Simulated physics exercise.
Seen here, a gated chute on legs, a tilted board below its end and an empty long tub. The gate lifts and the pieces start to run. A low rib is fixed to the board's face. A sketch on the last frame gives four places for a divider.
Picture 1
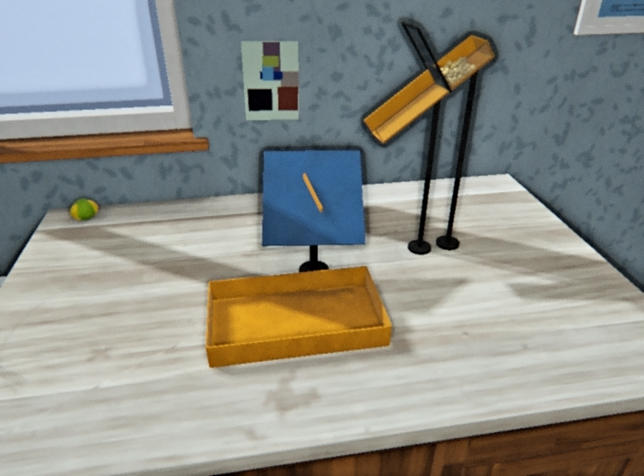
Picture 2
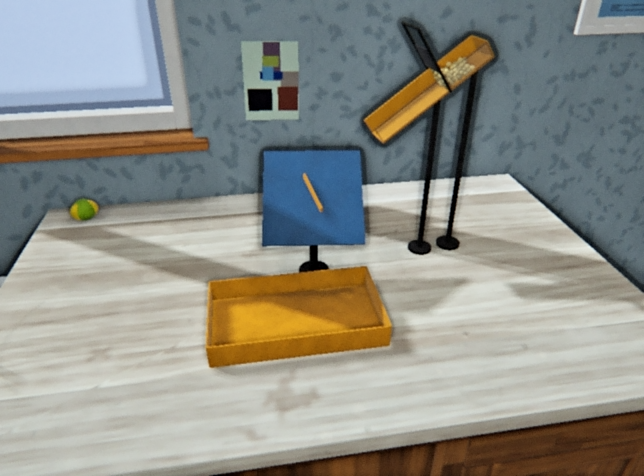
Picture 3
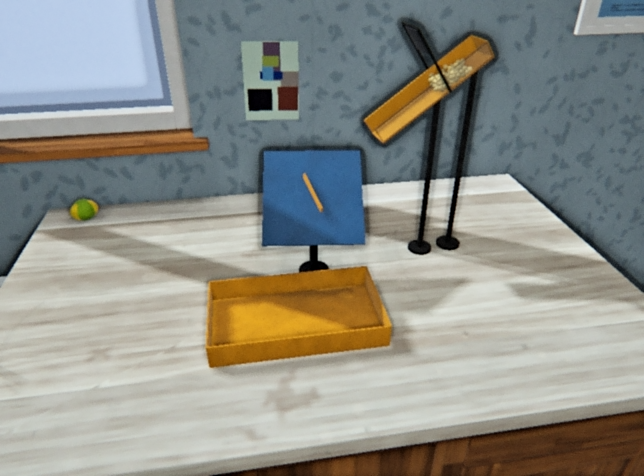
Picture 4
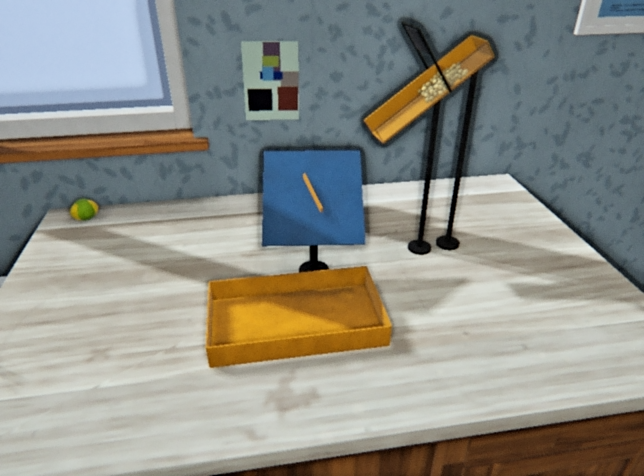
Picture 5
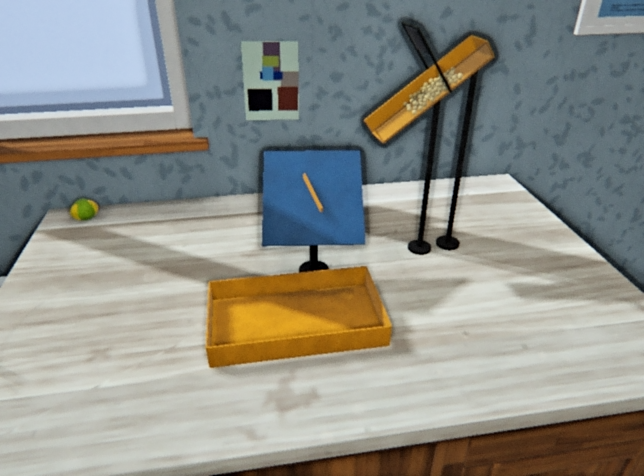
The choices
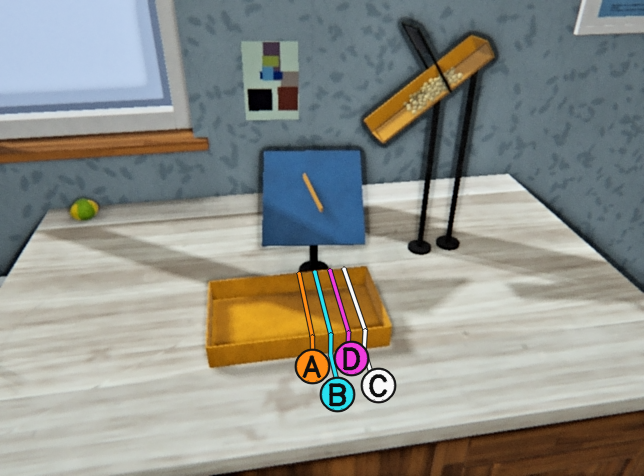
At the start, a pale heap of small pieces sits near the upper end of a sloping orange chute on black legs, above a tilted blue board and an empty orange tub. The heap then slides down and left, spreading along the chute until its front is about halfway down.
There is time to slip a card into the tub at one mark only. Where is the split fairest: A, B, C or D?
Take D.
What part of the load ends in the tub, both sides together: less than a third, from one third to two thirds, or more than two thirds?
It is more than two thirds.
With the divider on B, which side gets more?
Right.
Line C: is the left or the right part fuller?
More lands on the left.
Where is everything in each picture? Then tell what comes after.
Load behind the gate near (450, 72), soya beans; lip of the chute near (378, 138), sloping gently, in the first frame.
Middle of the board near (313, 196), tilted fairly steeply; middle of its low edge near (314, 245); of its high edge near (312, 151), in the second frame.
Front corners of the tub near (206, 348) and (391, 326), empty; front of the load near (436, 89), in the third frame.
Middle of the load near (444, 82); its front near (428, 100), close to a quarter of the way to the lip; rib from (304, 174) to (322, 208), in the fourth frame.
Middle of the load near (433, 92); its front near (410, 109), close to half of the way to the lip, in the fifth frame.
On the marked copy, line A crosses the front rim at (312, 335); line B crosses the front rim at (330, 333); line C crosses the front rim at (364, 329); line D crosses the front rim at (348, 331).
If A is chosen, of what is caught, a small share on the left of the divider, all but a few on the right.
If B is chosen, of what is caught, a small share on the left of the divider, the bulk on the right.
If C is chosen, of what is caught, all but a few on the left of the divider, only a few on the right.
If D is chosen, of what is caught, close to half on the left of the divider, close to half on the right.
